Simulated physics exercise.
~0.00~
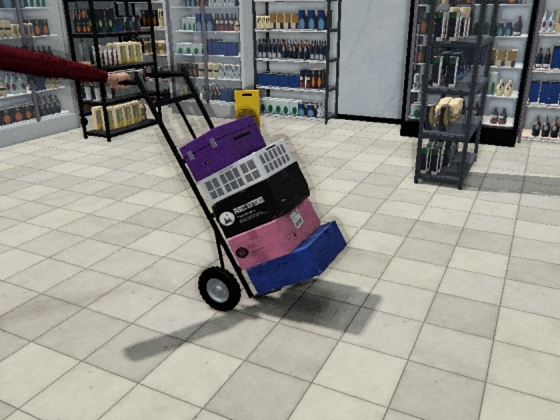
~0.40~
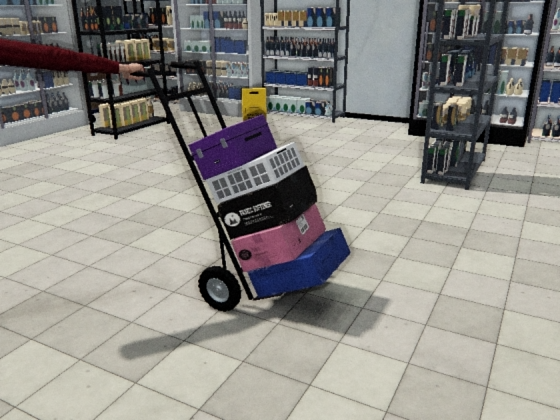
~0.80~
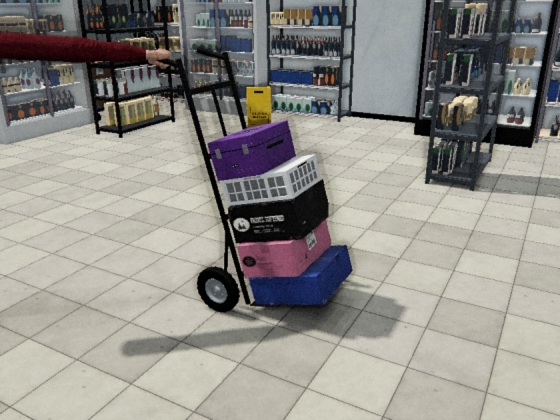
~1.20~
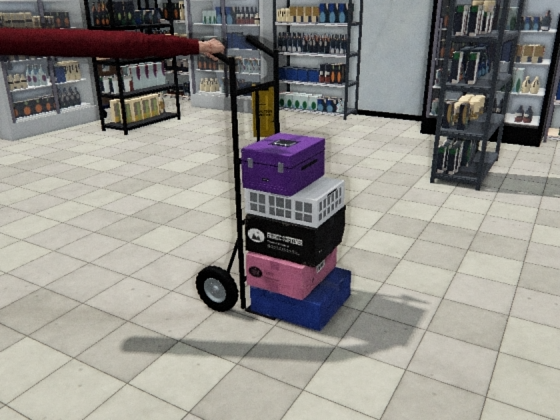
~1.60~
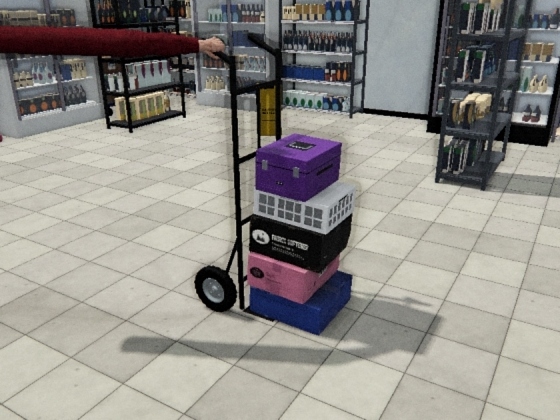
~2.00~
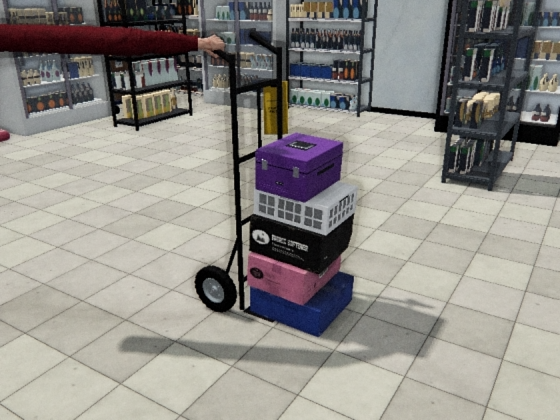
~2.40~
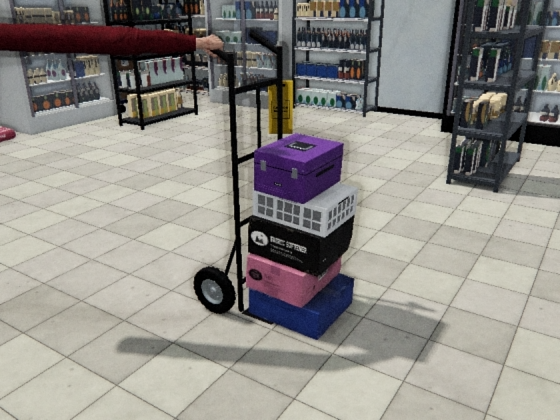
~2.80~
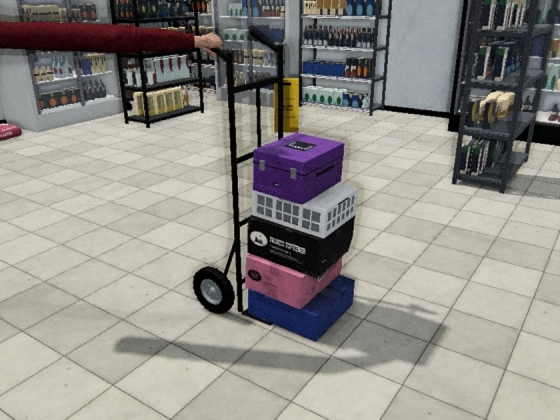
A red-sleeved arm reaches in from the left and grips the handle of a black two-wheeled hand truck on a pale tiled shop floor, seen from slightly above, with shelves of bottles and a yellow sign behind. Tilted back on the truck is a stack with a blue box at the bottom, then a pink parcel, a black box, a white crate and a purple toolbox. The truck swings upright, and its load settles toward the floor. As it stops, the upper three items shift slightly to the right. The view drifts gently sideways while the stack stays standing, all five items still piled and closed.
